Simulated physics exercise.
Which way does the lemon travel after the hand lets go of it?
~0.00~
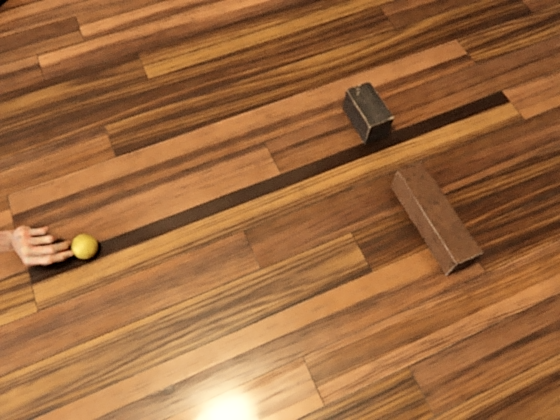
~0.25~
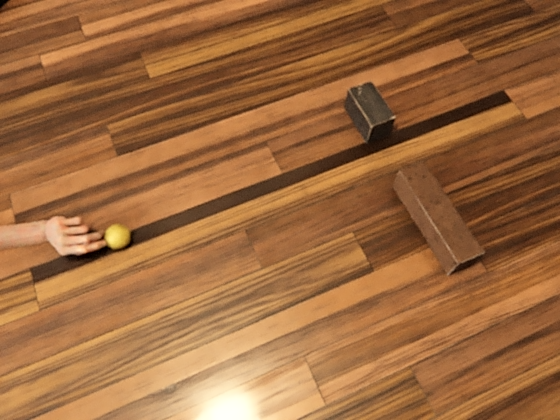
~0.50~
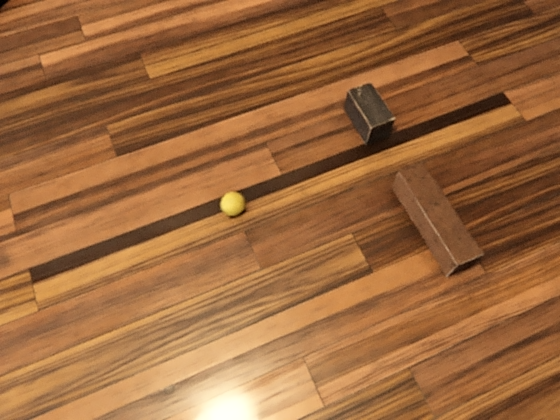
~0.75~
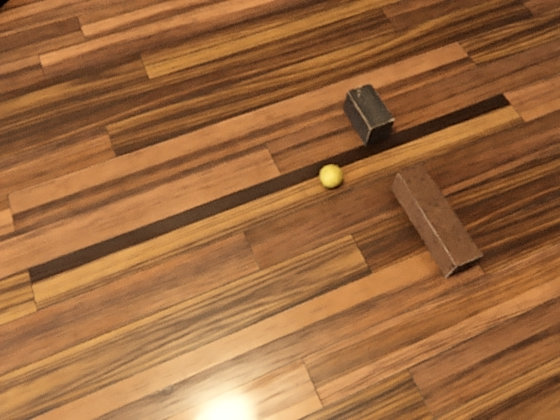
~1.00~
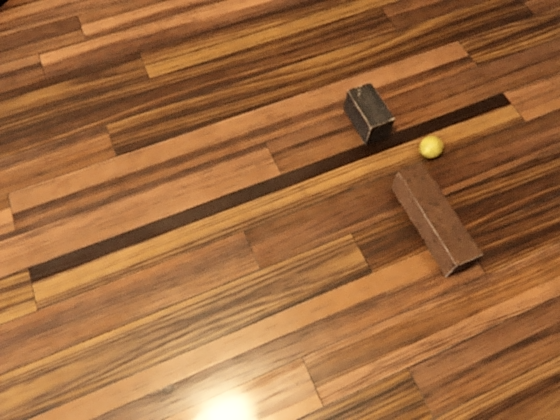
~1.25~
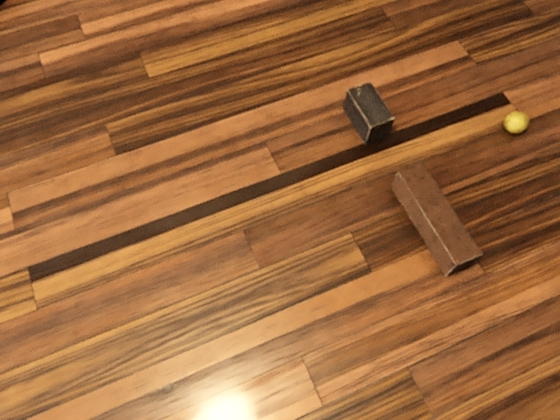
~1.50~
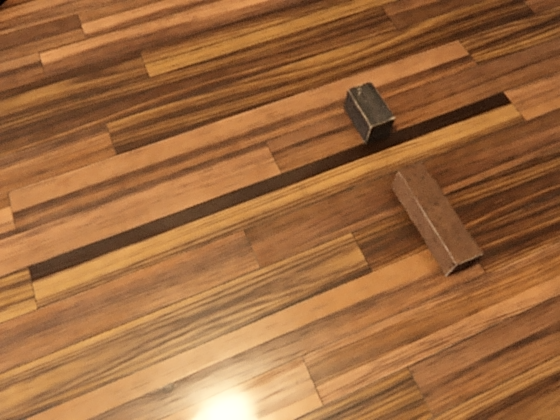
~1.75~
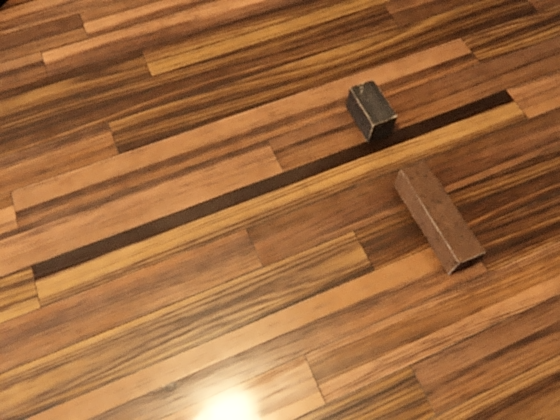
The lemon moves to the right across the wooden floor.
